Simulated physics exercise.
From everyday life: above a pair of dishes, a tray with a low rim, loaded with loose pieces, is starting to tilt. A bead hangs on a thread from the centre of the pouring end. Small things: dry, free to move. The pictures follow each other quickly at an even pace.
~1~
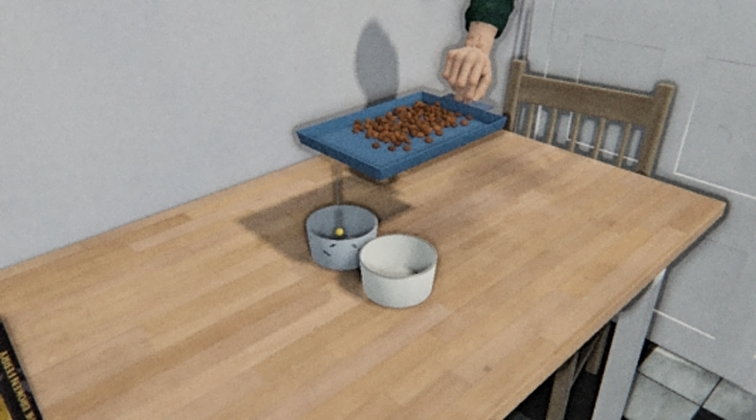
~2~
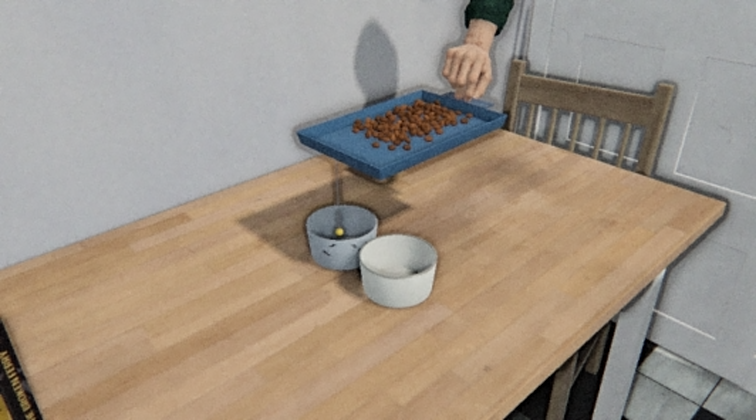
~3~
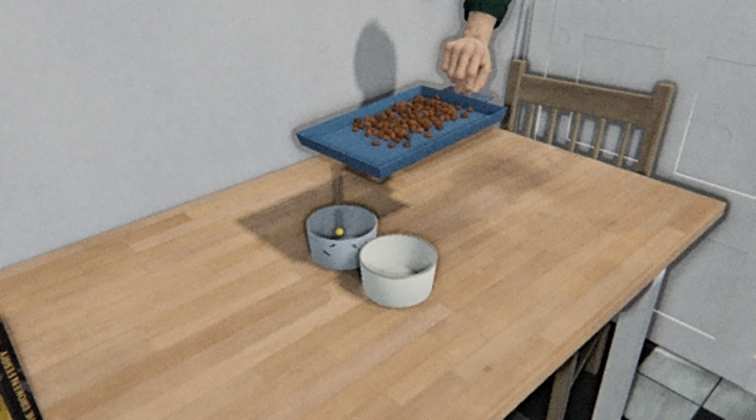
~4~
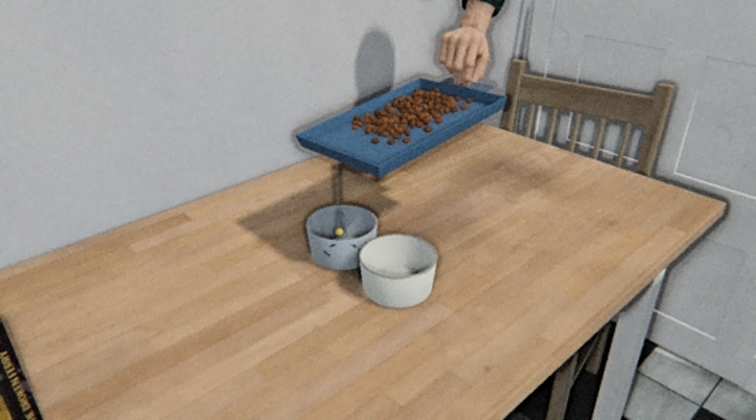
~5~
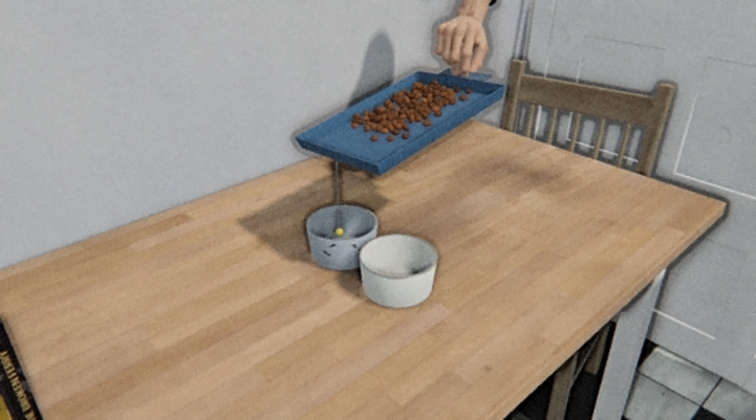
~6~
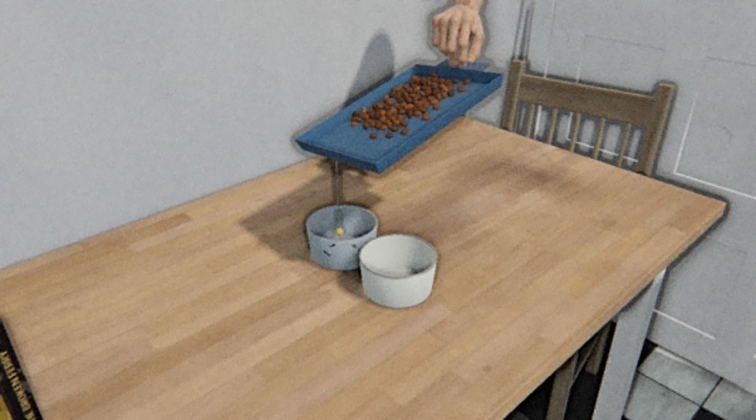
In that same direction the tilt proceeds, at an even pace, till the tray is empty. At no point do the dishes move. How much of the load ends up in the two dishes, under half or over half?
Mostly wasted.
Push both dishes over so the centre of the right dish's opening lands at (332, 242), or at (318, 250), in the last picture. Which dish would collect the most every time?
First try, the dish to the left; second try, the dish to the left.
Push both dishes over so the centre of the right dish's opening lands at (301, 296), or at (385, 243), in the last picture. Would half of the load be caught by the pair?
In the first position a minority, in the second a minority.
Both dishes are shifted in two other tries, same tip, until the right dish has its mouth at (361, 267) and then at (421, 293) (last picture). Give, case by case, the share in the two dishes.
The first try yields 90% and the second yields 0%.
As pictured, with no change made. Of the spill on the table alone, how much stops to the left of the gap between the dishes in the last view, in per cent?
Close to 100 in a hundred.
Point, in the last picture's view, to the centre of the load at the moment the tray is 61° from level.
The load's middle is around (322, 139).
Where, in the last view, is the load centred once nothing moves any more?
Centre at rest: Close to (289, 259).
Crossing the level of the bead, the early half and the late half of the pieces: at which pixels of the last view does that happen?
At (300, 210) for the first part, then at (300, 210) for the others.
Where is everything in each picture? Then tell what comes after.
Corners of the pouring end at (301, 131) and (381, 167), level; middle of the load at (412, 122), bits of dog kibble; left dish at (315, 248); right dish at (370, 284); bead on its thread at (339, 232), in the first picture.
Corners of the pouring end at (301, 131) and (381, 167), level; middle of the load at (412, 121), in the second picture.
Corners of the pouring end at (300, 133) and (380, 166), tipped barely, lowest at the left corner; middle of the load at (411, 117), in the third picture.
Corners of the pouring end at (300, 134) and (379, 164), tipped a little, lowest at the left corner; middle of the load at (411, 112), in the fourth picture.
Corners of the pouring end at (299, 136) and (377, 162), tipped a little, lowest at the left corner; middle of the load at (410, 106), in the fifth picture.
Corners of the pouring end at (299, 138) and (376, 161), tipped clearly, lowest at the left corner; middle of the load at (408, 101); left dish at (315, 248); right dish at (370, 284), in the sixth picture.
Soon, tray tipped steeply; nearly all on the tray; a stray few outside both; a small part in the air.
A while on, tray tipped past a quarter turn; about a quarter on the tray; a small part in the left dish; about half outside both; about a quarter in the air.
Towards the end, tray tipped past a quarter turn; about a quarter in the left dish; most outside both.
Finally, tray tipped past a quarter turn; none in the right dish; about a quarter in the left dish; most outside both.
